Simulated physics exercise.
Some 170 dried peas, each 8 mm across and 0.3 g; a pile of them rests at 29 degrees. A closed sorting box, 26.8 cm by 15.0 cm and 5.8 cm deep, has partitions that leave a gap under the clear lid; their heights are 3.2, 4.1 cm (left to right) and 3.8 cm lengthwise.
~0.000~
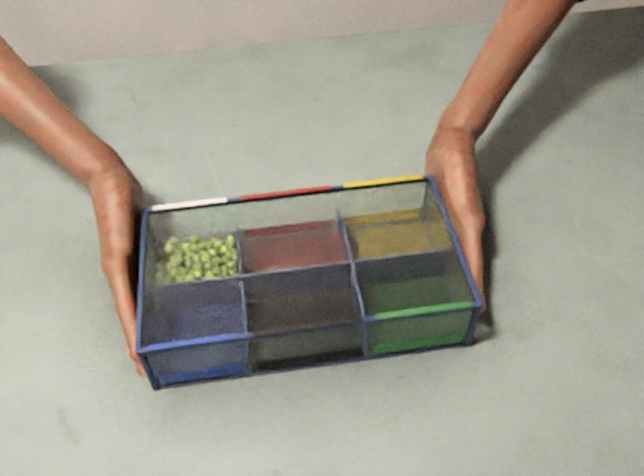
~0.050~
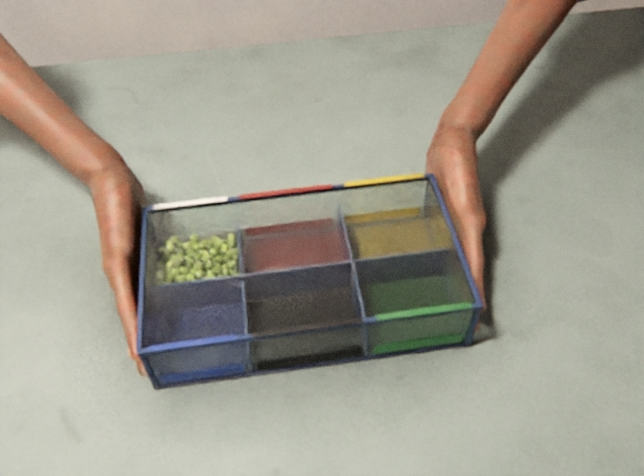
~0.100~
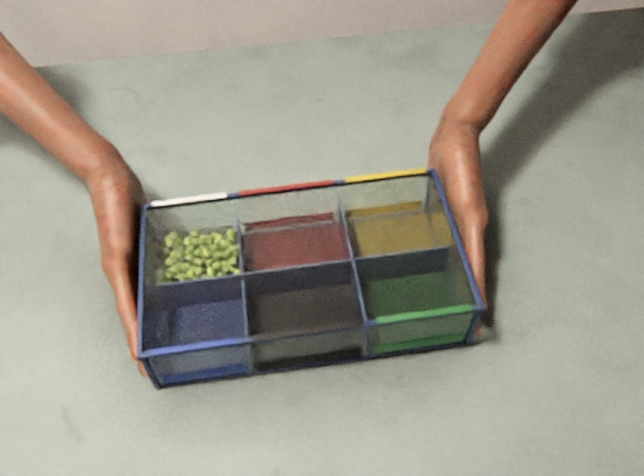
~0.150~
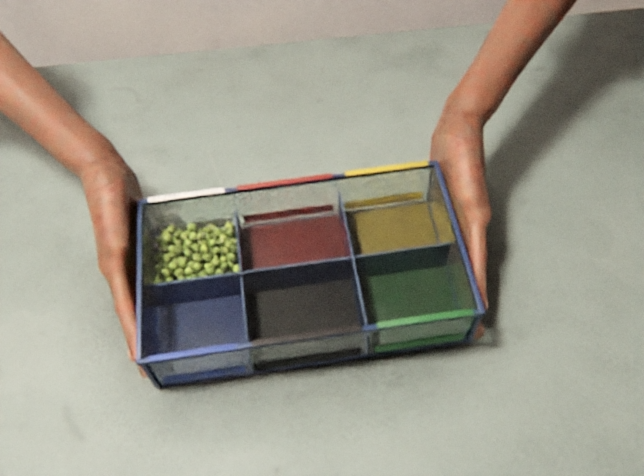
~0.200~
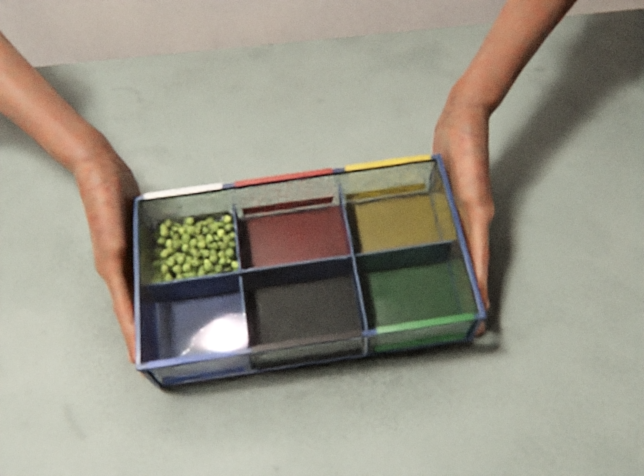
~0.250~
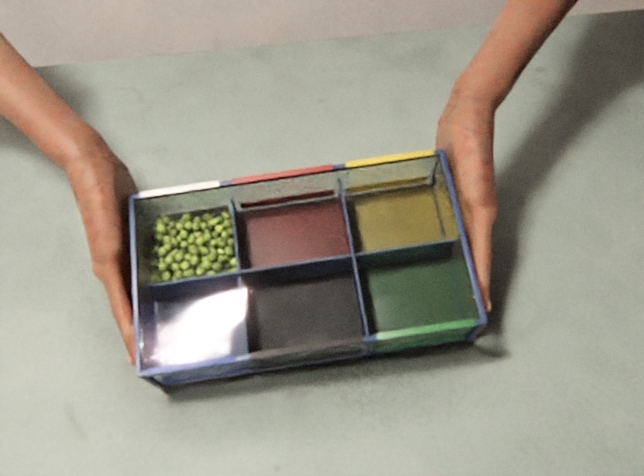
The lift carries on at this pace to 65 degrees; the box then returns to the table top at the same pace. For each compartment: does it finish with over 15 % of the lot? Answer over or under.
Red compartment: Under; blue compartment: Under; green compartment: Under; yellow compartment: Under; white compartment: Over; black compartment: Under.
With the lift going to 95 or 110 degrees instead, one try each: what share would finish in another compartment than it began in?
Some 70 and 90 per cent.
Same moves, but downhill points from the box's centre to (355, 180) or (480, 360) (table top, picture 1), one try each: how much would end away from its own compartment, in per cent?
About 10 and 35 per cent.
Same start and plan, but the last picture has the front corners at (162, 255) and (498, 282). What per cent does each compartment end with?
Red 20, blue 0, green 0, yellow 5, white 75, black 0.
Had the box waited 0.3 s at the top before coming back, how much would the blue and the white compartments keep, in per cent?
In that case blue 10; white 95.
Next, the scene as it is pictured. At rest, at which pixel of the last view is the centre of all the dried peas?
Around (198, 284).
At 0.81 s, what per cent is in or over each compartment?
Red 0, blue 0, green 0, yellow 0, white 100, black 0.
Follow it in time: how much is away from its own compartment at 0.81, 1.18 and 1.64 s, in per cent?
About 0, 10, 10.
Then, at 0.81 s, tilt 63 degrees; white 100 %.
After 1.18 s, tilt 26 degrees; blue 10 %, white 90 %.
After 1.64 s, tilt 0 degrees; blue 10 %, white 90 %.
By 2.0 s all is still; red 0 %, blue 10 %, green 0 %, yellow 0 %, white 90 %, black 0 %.
